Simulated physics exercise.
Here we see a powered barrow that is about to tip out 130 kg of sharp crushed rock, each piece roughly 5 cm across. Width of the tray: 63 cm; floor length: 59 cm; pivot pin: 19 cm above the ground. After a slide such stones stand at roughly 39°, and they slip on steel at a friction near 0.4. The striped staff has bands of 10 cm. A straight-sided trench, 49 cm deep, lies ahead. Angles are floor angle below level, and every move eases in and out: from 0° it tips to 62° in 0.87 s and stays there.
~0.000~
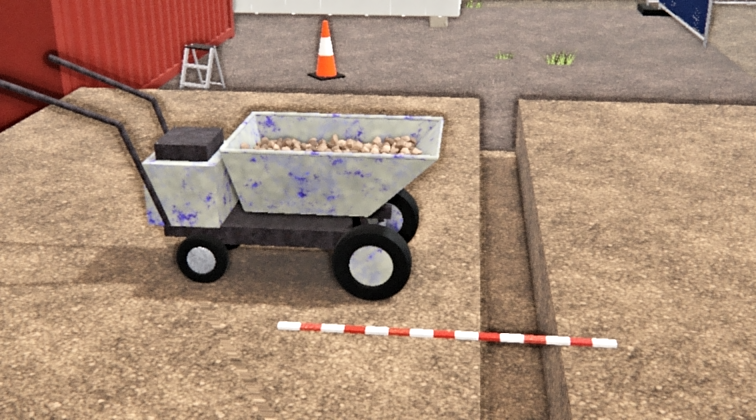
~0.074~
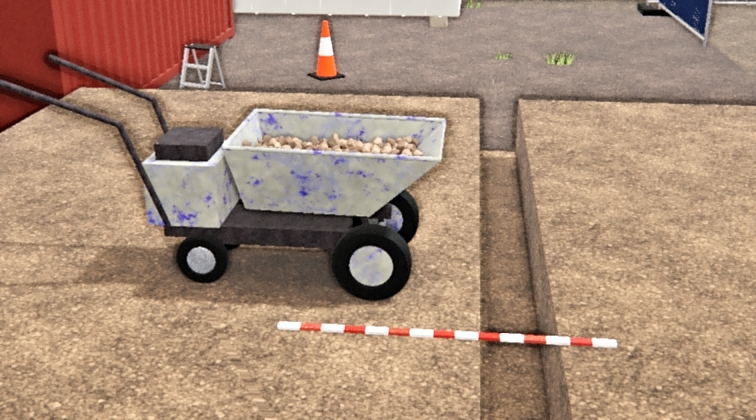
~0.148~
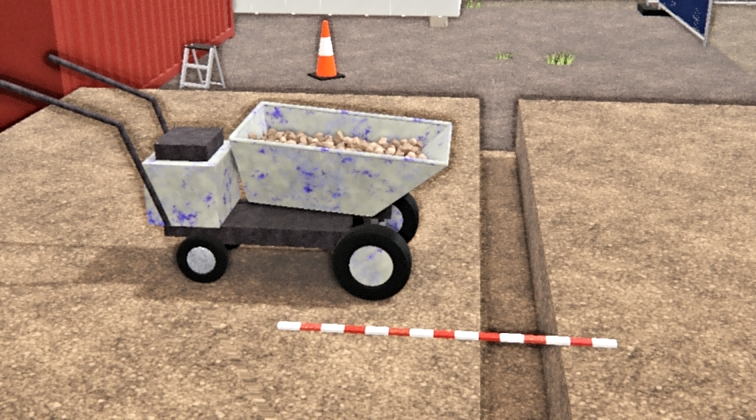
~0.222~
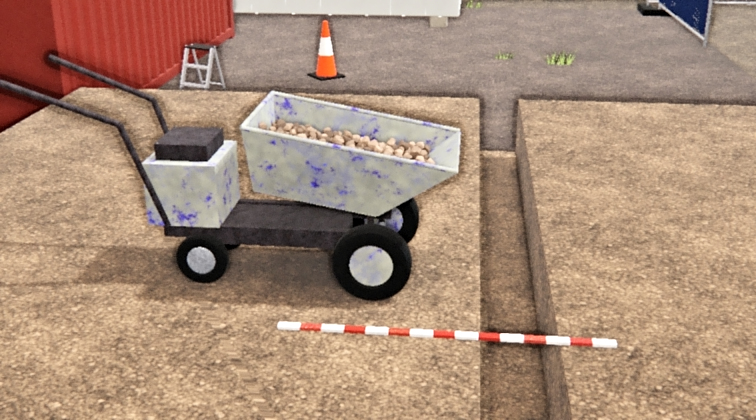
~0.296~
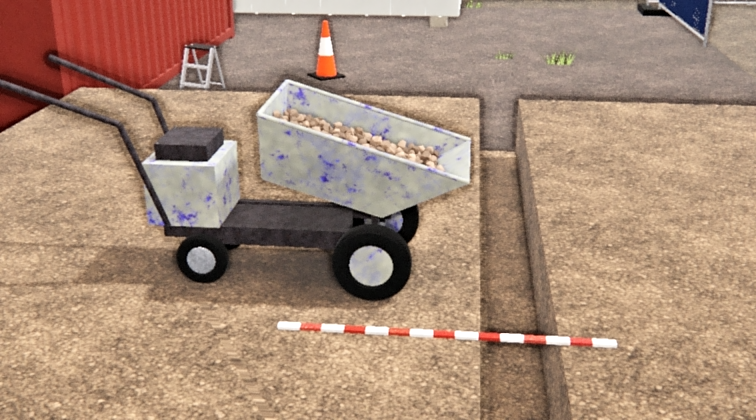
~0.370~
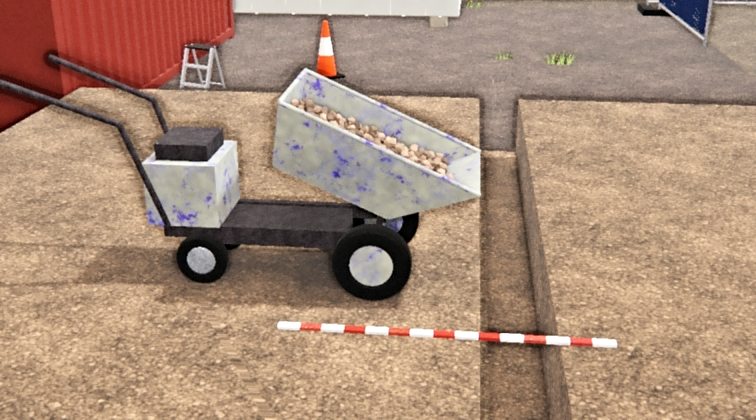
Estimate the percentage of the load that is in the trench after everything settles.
Roughly 67 per cent of the load.
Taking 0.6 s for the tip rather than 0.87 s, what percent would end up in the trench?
Something close to 60 per cent.
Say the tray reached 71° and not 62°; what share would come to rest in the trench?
I'd guess some 85 in a hundred.
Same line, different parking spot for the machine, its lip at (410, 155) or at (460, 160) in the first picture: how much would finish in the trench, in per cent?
Near 80 and near 45 percent.
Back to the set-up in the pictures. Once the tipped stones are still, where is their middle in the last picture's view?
The middle should be near (523, 348).
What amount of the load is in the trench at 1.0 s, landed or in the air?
Around 10 per cent of it.
After 0.6 s the floor is at 52°; 100 % in the tray; the foremost stones are at (481, 221).
After 1.0 s the floor is at 62°; 92 % in the tray, 8 % in the trench; the foremost stones are at (543, 301).
After 1.3 s the floor is at 62°; 52 % in the tray, 36 % in the trench, 13 % past the trench; the foremost stones are at (612, 273).
After 3.3 s the floor is at 62°; 19 % in the tray, 67 % in the trench, 14 % past the trench; the foremost stones are at (655, 287).
